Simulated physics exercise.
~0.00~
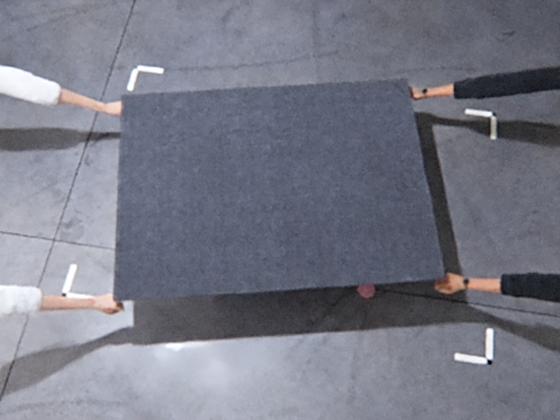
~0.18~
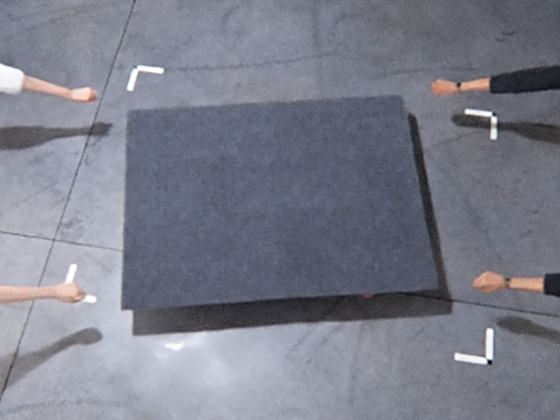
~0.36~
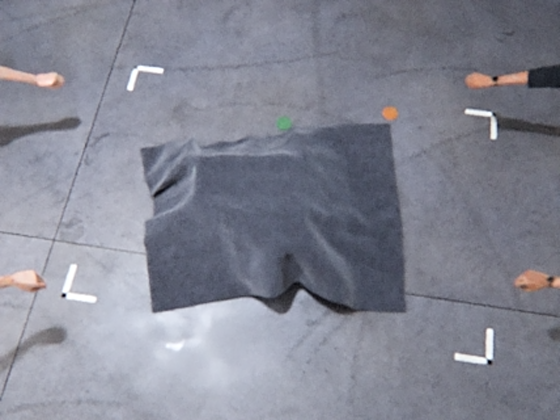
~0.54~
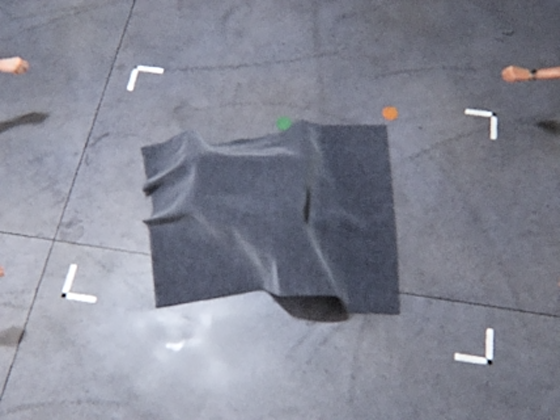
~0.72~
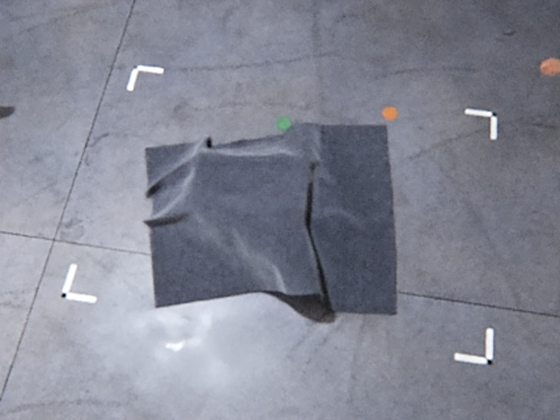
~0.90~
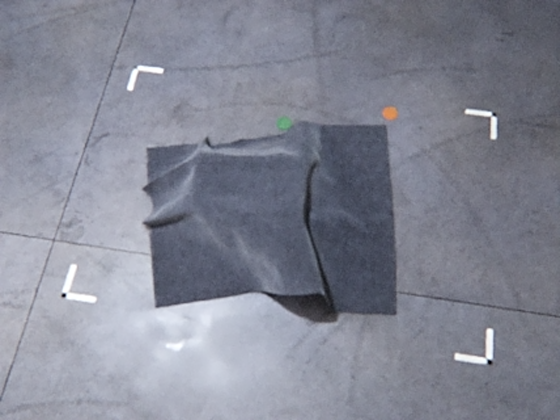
A large dark grey cloth is held flat by its corners above a grey concrete workshop floor, seen from overhead, with two pairs of arms reaching in from the left and right. White corner marks surround the area, and a small pink round spot peeks out below the cloth's lower edge. The hands let go, and the sheet drops and crumples as the arms draw back out of view. It settles with ridges and a long fold right of centre, hiding the pink spot, while a green disc and an orange disc stay visible along and beyond its upper edge.
